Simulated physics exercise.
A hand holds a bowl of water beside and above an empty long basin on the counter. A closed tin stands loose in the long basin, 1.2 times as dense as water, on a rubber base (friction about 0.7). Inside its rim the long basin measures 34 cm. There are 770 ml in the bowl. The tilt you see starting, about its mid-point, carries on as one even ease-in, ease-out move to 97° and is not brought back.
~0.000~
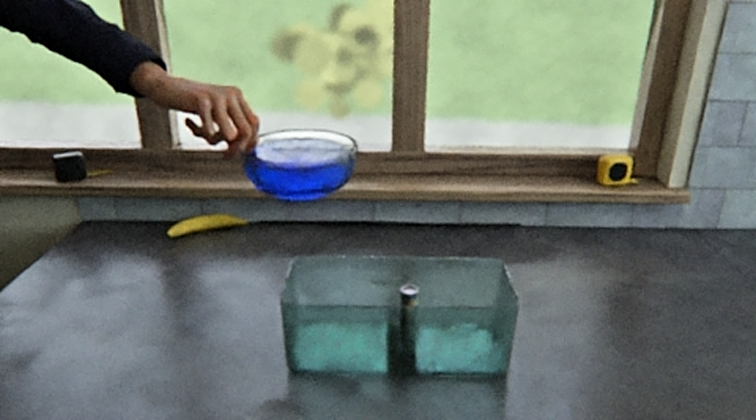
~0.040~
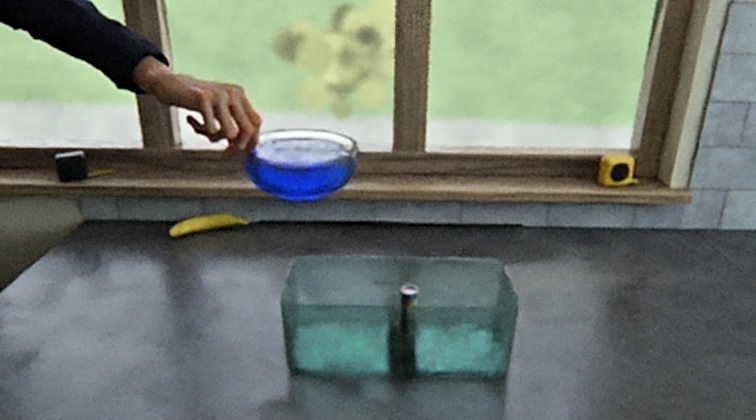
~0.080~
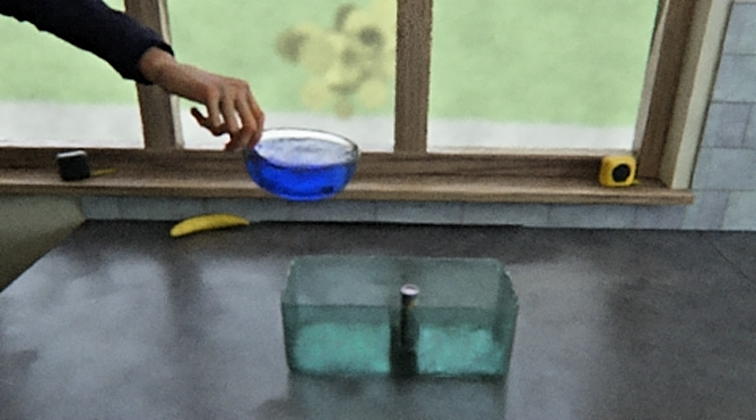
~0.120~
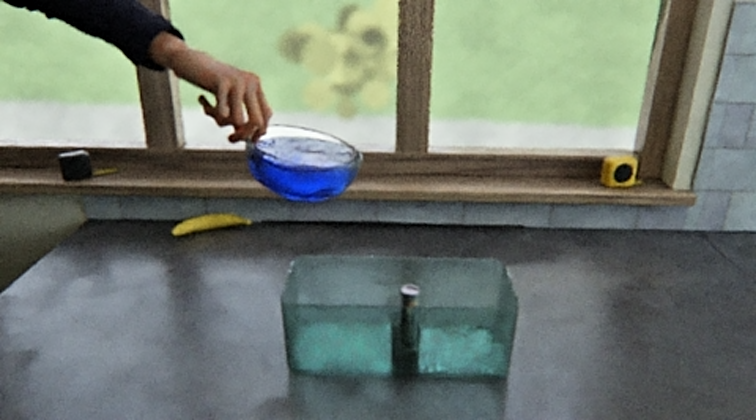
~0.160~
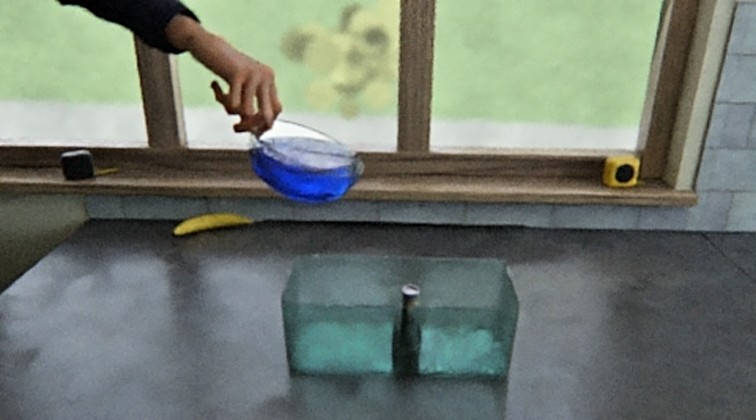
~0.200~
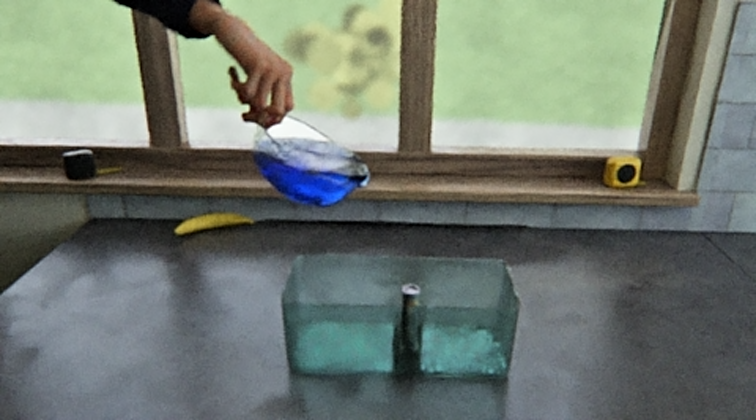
A hand steadily tilts a glass bowl of blue water rightward above a long basin.
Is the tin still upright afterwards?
It goes over.
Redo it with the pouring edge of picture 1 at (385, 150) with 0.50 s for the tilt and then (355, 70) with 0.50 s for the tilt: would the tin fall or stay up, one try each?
First it remains upright; then it stays up.
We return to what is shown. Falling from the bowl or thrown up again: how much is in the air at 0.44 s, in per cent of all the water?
Some 60 per cent.
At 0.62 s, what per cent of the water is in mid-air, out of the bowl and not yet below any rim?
Near 5 in a hundred.
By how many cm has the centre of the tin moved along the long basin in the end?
About 8.5 cm.
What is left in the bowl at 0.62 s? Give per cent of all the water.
Near 1 in a hundred.
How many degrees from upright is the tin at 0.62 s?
It is at some 0°.
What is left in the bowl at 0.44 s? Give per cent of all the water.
Near 10 in a hundred.
By 0.44 s the tilt is 94° and 10 per cent is still to pour; the tin stands where it began.
By 0.62 s the tilt is 97° and 1 per cent is still to pour; the tin stands 2 cm from where it began.
By 0.80 s the tilt is 97° and 0 per cent is still to pour; the tin leans 28°.
By 1.00 s the tilt is 97° and 0 per cent is still to pour; the tin lies on its side.
At rest the tin lies on its side.
